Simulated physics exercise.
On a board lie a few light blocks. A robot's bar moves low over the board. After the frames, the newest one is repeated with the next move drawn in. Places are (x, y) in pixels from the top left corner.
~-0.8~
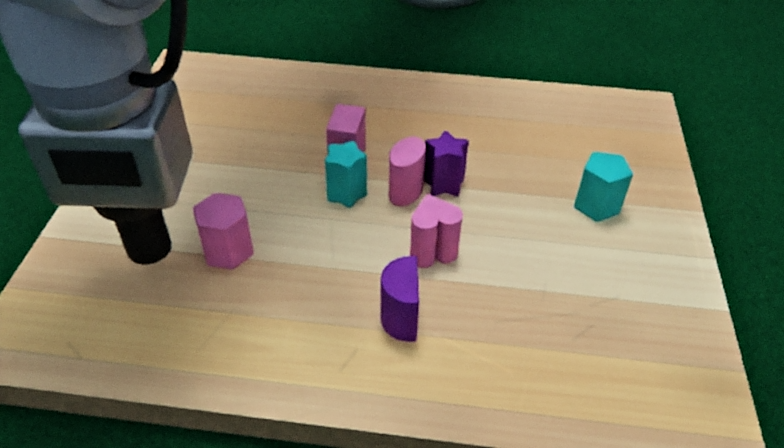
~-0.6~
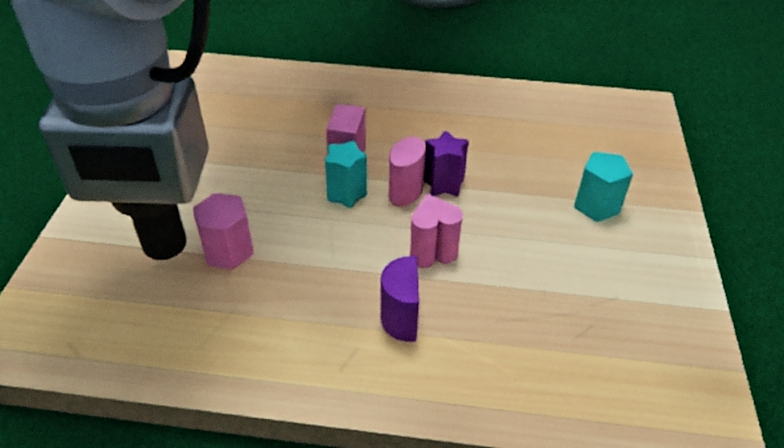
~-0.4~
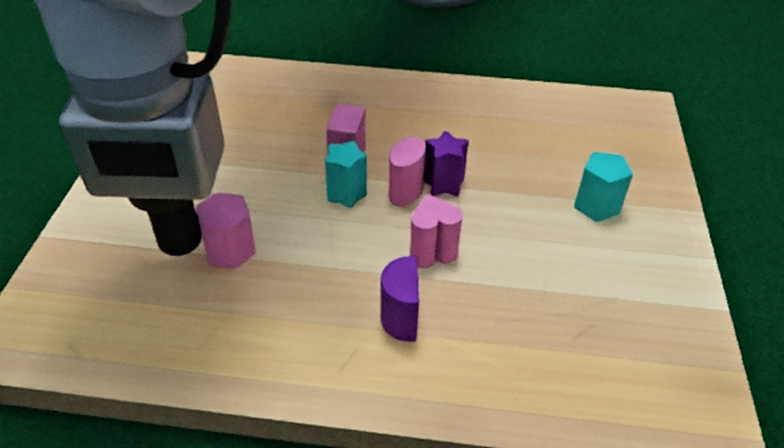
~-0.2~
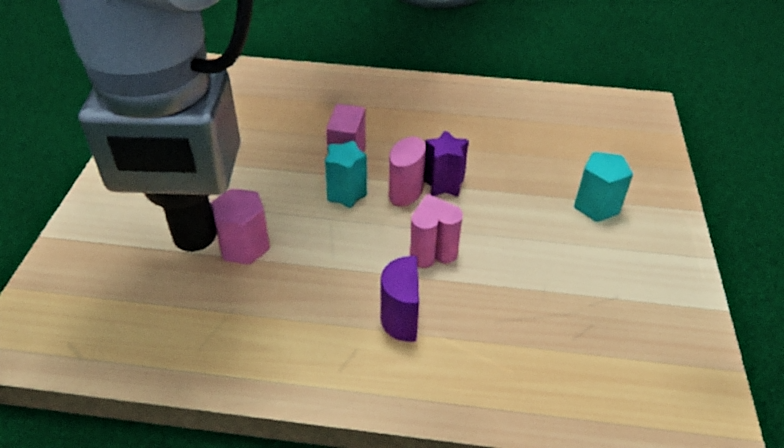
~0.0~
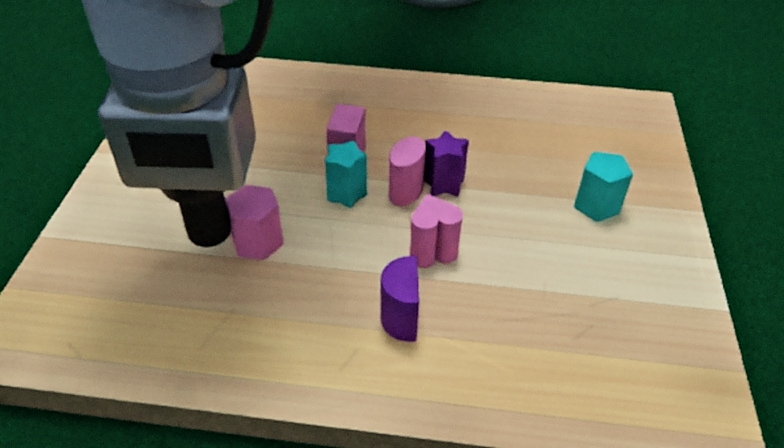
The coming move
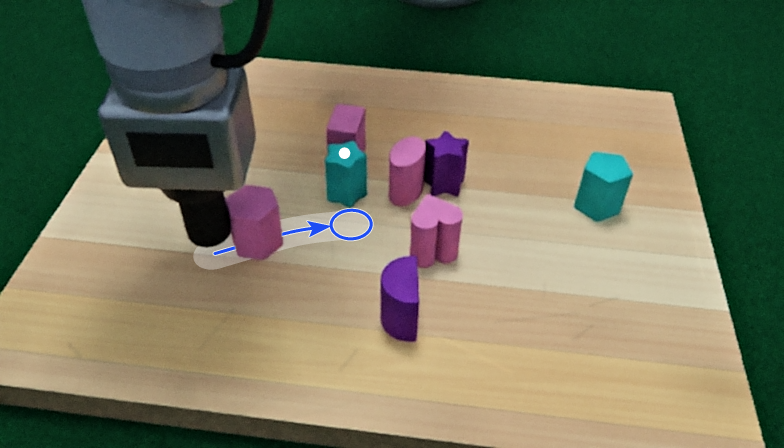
A robot arm moved its dark bar rightward low over a wooden board, reached the pink hexagonal block and pushed it a short way right, while the other pink, purple and teal blocks stayed still.
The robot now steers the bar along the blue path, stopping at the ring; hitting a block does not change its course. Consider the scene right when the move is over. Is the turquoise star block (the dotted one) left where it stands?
Short answer: No.
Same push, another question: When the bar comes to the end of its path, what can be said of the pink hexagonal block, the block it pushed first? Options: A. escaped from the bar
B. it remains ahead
It's B.
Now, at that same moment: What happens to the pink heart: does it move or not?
Well, the pink heart holds its place.
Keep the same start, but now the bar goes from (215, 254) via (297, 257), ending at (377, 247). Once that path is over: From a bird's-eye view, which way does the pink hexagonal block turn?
The answer is counter-clockwise.
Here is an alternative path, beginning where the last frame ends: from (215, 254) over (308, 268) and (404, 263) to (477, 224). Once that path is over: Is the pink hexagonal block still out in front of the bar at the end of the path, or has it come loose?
By then it is beside or behind the bar.
Path on the board, from (215, 254) by way of (283, 234) to (351, 224); the dot is on the turquoise star block.
The first path, step by step. One third of the way, bar at (258, 221); pink hexagonal block at (299, 188).
Two thirds of the way, bar at (304, 210); pink hexagonal block at (344, 177); turquoise star block at (352, 149), turned 20° anticlockwise.
At the end, bar at (351, 205); pink hexagonal block at (389, 170), turned 15° anticlockwise; turquoise star block at (368, 142), turned 55° anticlockwise; pink oval block at (417, 147), turned 20° anticlockwise; pink heart in place; purple star block at (450, 142), turned 15° clockwise.
